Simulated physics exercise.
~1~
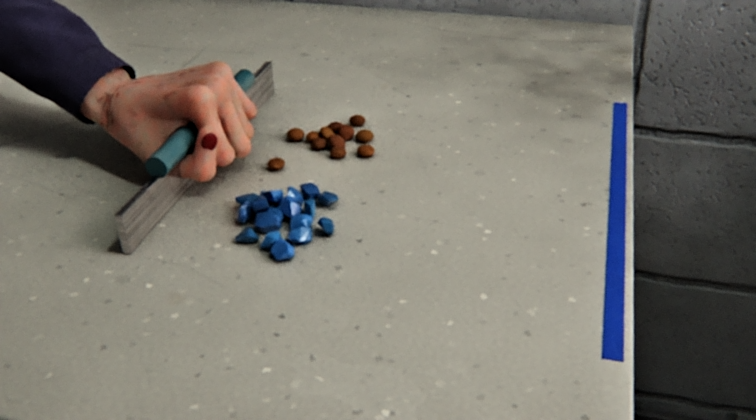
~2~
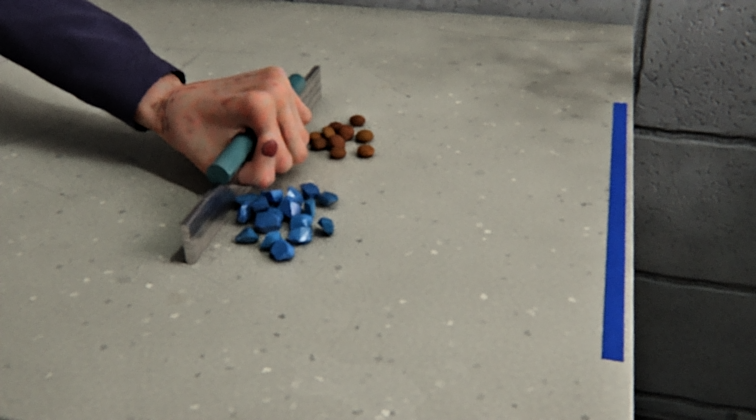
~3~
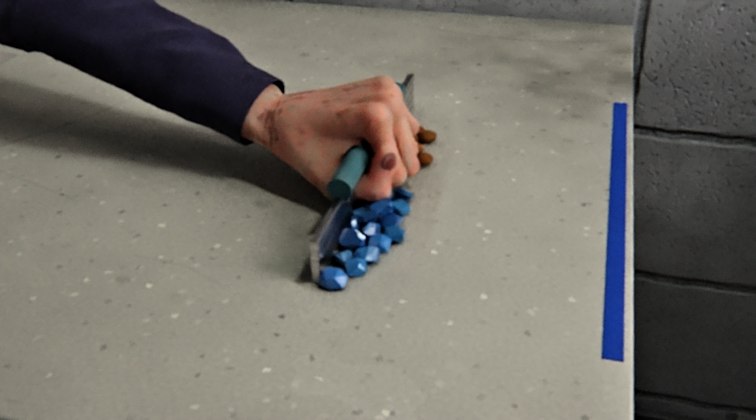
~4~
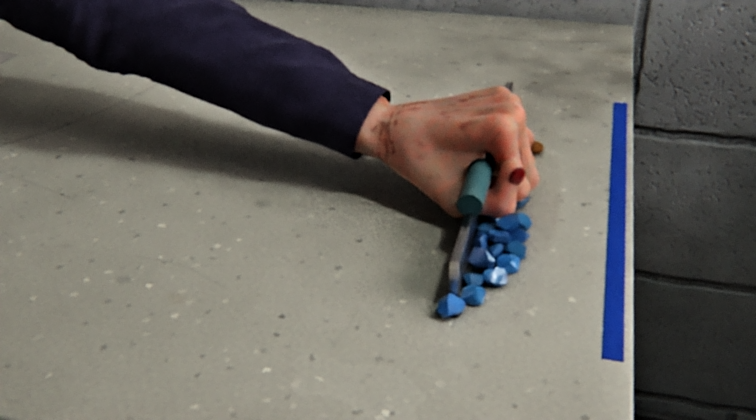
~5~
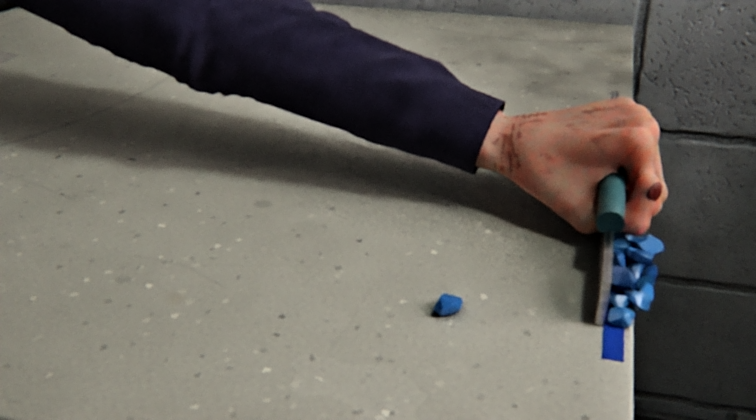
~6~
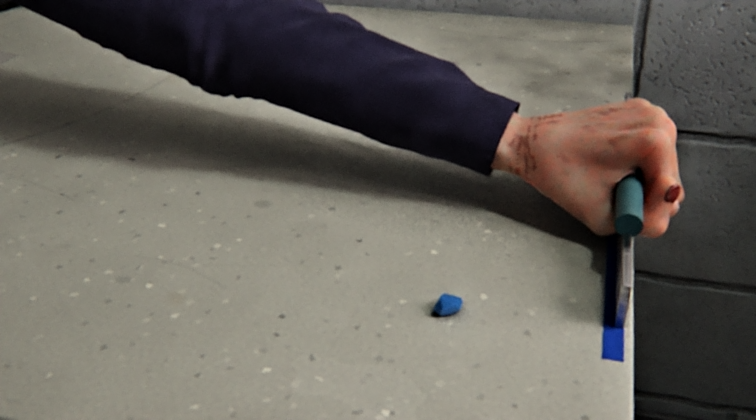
The clip opens on a speckled grey tabletop where a hand in a dark sleeve grips a scraper by its teal handle, left of a heap of blue stones and a heap of small brown pieces farther back. The hand pushes the blade right until it meets both heaps. It sweeps them along together, the blue stones bunching against the blade and the brown pieces mostly hidden behind the fingers. One blue stone slips off the near end and stays behind. The rest reach the blue tape at the table's edge and go over, and the scraper stops there, leaving that lone stone on the table.
